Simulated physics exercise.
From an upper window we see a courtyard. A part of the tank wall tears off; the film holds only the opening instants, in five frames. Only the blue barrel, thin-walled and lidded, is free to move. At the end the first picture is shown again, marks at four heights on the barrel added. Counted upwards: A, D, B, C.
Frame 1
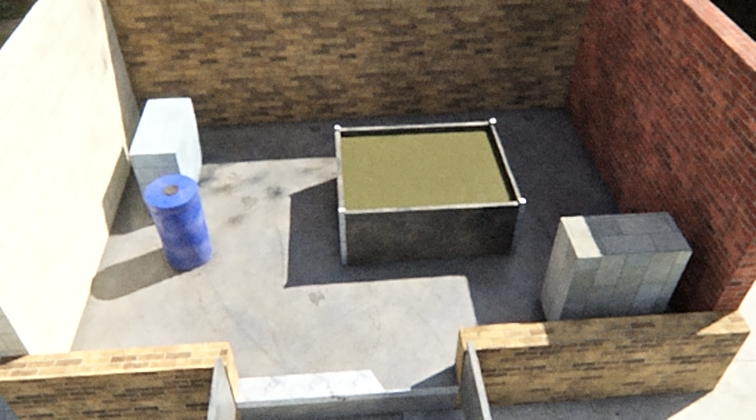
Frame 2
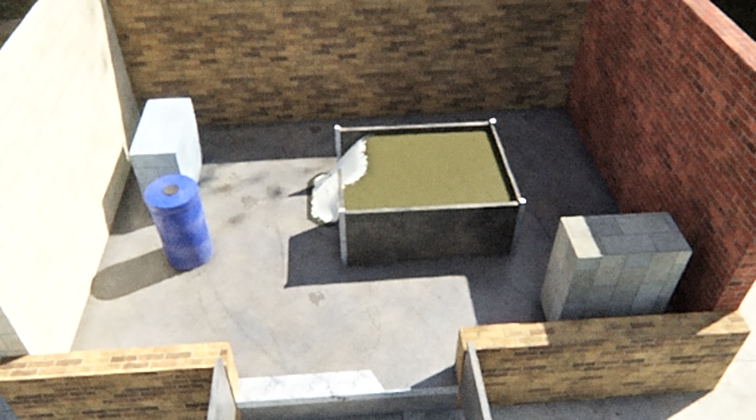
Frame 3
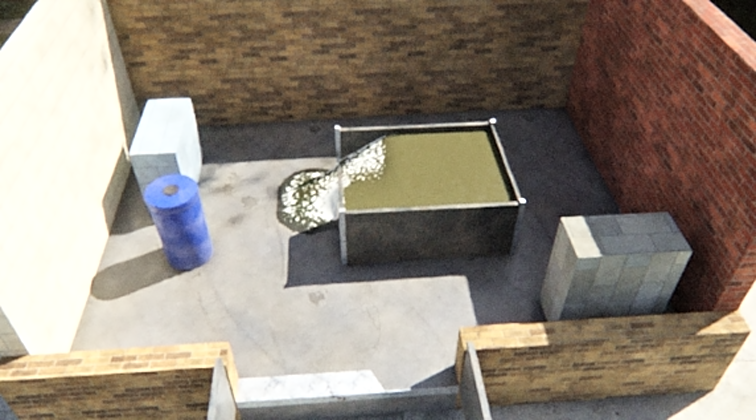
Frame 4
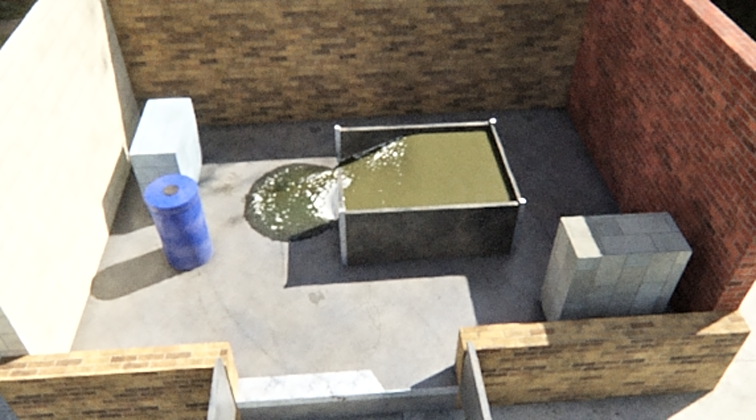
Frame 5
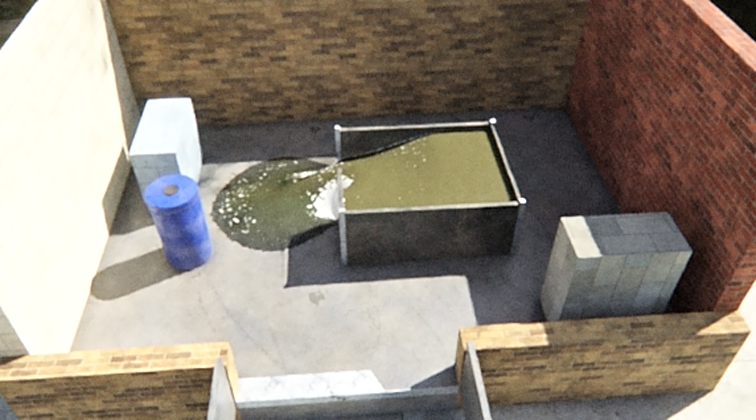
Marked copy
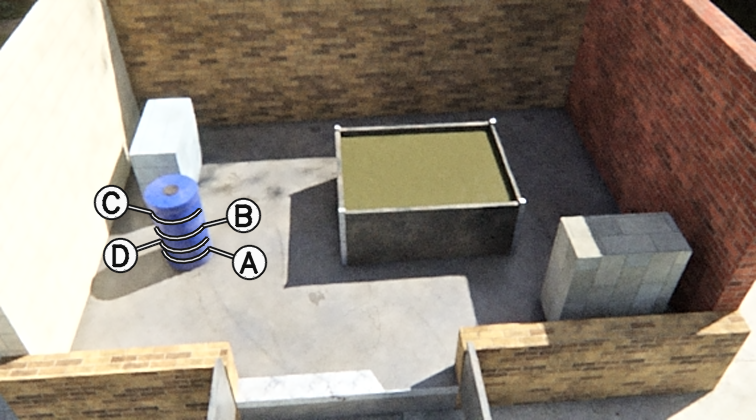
Murky green water pours from the left side of a raised rectangular tank in a brick-walled courtyard, seen from high above. The open-topped tank stands right of centre on grey paving, with a blue barrel and a pale block to the left, grey blocks at the right, and a gap in the near wall. White froth bursts out first, then a rounded, foam-flecked puddle spreads leftward towards the unmoving barrel.
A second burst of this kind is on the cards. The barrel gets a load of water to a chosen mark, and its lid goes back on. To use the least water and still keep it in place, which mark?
Choose D.
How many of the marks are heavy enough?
Three.
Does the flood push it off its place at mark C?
No, that is safe.
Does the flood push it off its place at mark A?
Yes.
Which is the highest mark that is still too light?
The answer is A.
On the marked copy, A at (184, 261); B at (177, 238); C at (172, 222); D at (181, 251); from the bottom up A, D, B, C.
Choosing A, it is pushed about twice its own width away.
Choosing B, it does not move.
Choosing C, it does not move.
Choosing D, it shifts by a finger or two and stays.
